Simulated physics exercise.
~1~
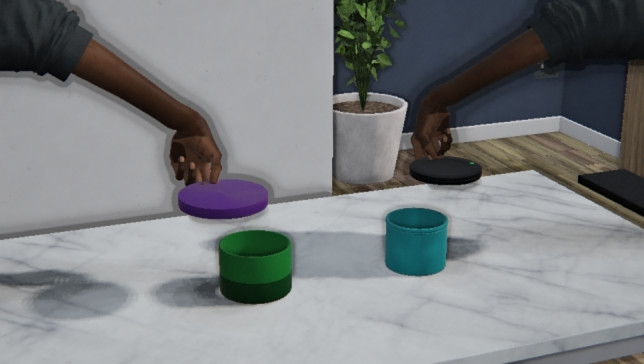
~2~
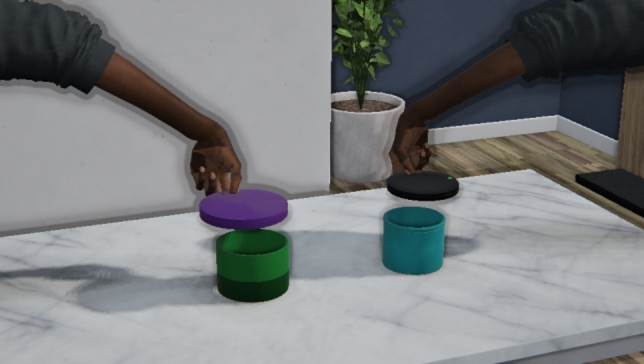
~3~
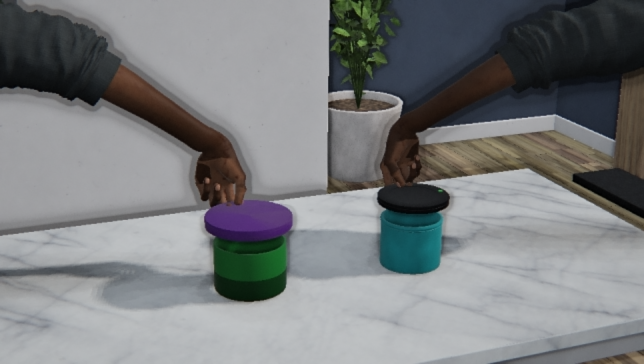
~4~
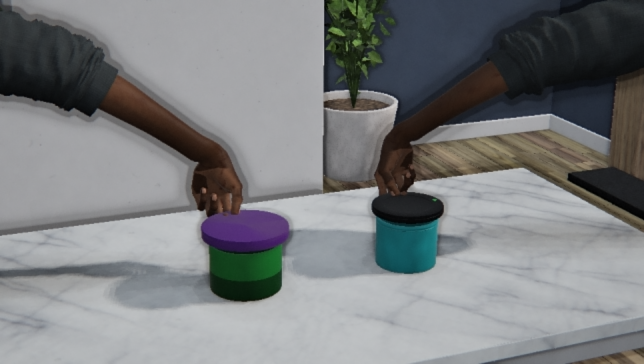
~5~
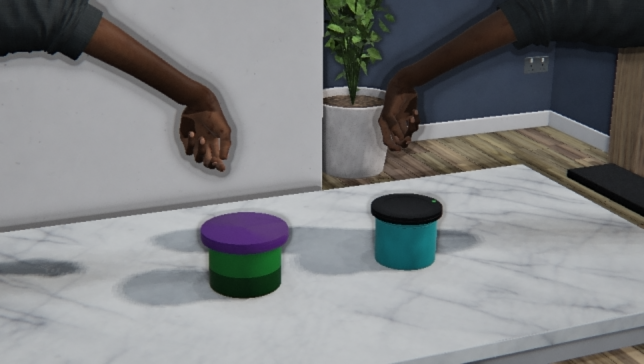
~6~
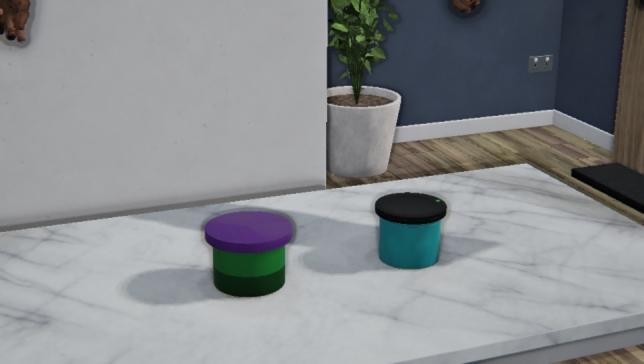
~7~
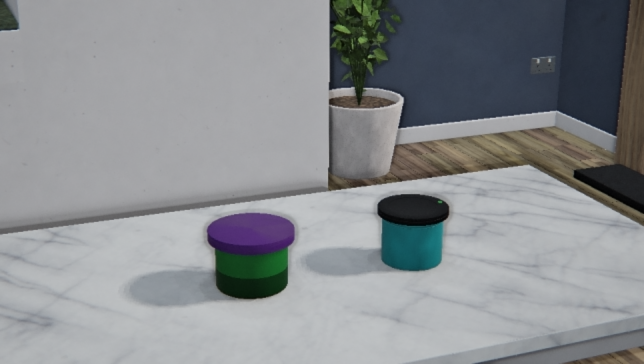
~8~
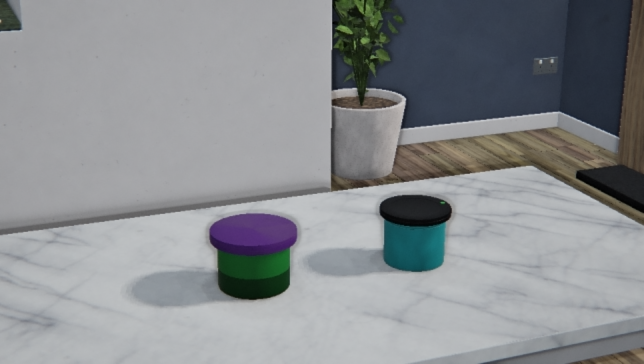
Two hands lowered a purple disc onto a green container on the left and a black lid onto a teal one on the right, then let go and drew away, leaving both covers resting in place over the openings on the marble table.
